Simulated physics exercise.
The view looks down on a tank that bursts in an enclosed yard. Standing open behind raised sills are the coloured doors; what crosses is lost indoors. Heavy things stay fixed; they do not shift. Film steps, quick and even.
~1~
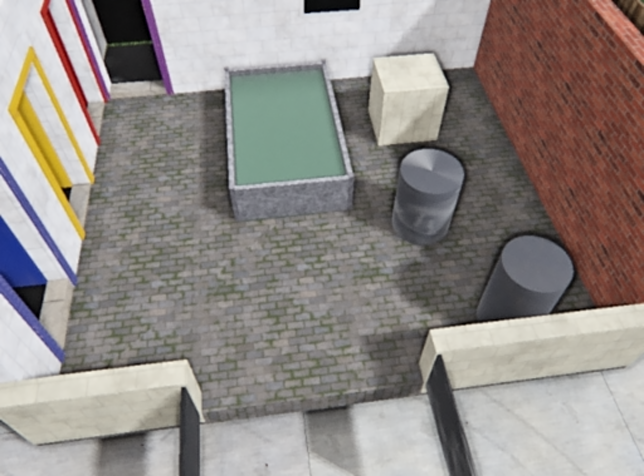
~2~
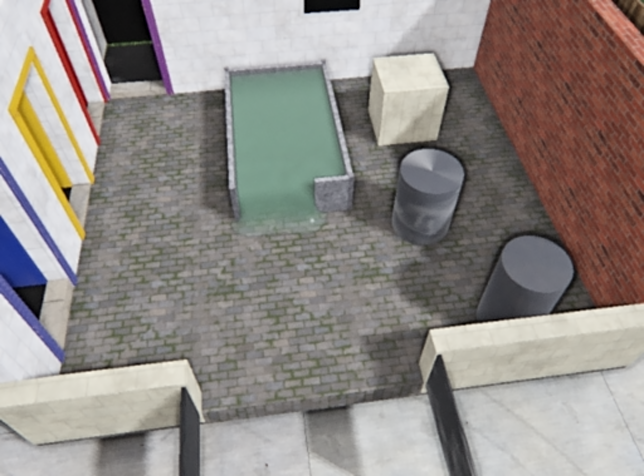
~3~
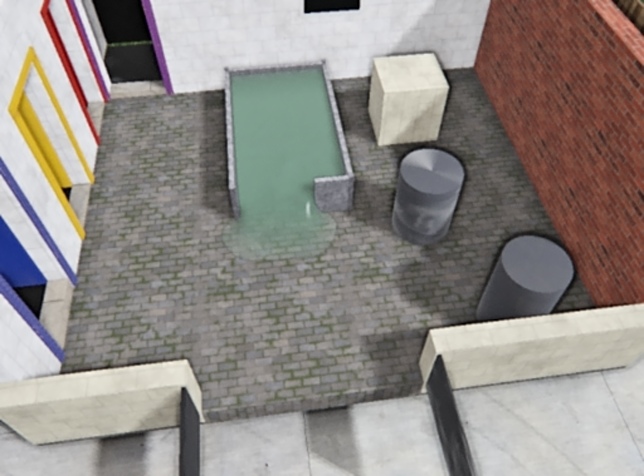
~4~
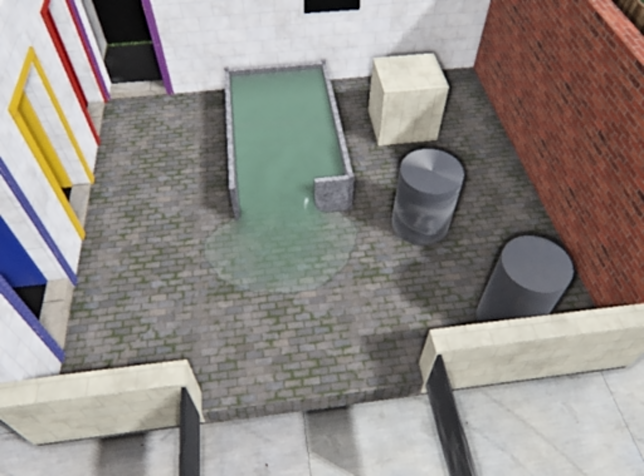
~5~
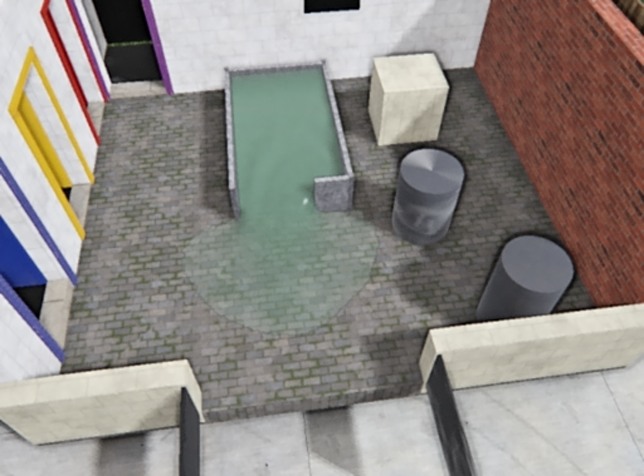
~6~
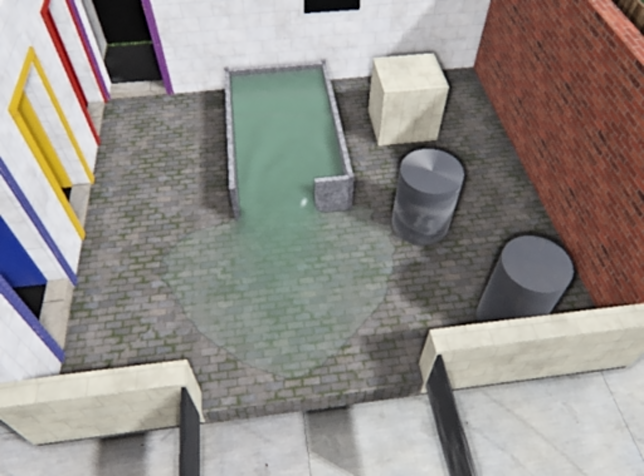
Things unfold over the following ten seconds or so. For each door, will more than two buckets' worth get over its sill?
Door by door: The yellow door no, two buckets' worth or less; the red door no, two buckets' worth or less; the purple door no, two buckets' worth or less; the blue door no, two buckets' worth or less.
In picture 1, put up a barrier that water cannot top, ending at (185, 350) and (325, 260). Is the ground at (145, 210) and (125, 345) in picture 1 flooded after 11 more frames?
Taking the points in order, the first is high and dry and the second is inundated.
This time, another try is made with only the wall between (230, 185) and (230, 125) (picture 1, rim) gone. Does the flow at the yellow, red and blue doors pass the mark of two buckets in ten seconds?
The yellow one is over, the red one lets more in, the blue one lets less in.
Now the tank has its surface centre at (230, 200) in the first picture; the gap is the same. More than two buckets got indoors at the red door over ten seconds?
Result for the red door: It tops the limit.
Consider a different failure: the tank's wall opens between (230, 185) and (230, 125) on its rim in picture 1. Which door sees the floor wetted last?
The one in purple.
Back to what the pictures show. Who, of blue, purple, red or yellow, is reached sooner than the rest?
The door marked blue, I reckon.
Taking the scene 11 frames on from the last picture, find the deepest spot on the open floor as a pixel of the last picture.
Somewhere near (72, 408).
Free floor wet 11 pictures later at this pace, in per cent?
I reckon around 30 %.
A moment on, water covers 25 % of the floor; the yellow door not reached, the red door not reached, the purple door not reached, the blue door not reached.
Next, water covers 30 % of the floor; the yellow door not reached, the red door not reached, the purple door not reached, the blue door wet at the sill, nothing in.
Then, water covers 35 % of the floor; the yellow door not reached, the red door not reached, the purple door not reached, the blue door wet at the sill, nothing in.
Later, water covers 60 % of the floor; the yellow door wet at the sill, nothing in, the red door wet at the sill, nothing in, the purple door wet at the sill, nothing in, the blue door wet at the sill, nothing in.
In the end, water covers 60 % of the floor; the yellow door wet at the sill, nothing in, the red door under two buckets in, the purple door wet at the sill, nothing in, the blue door wet at the sill, nothing in.
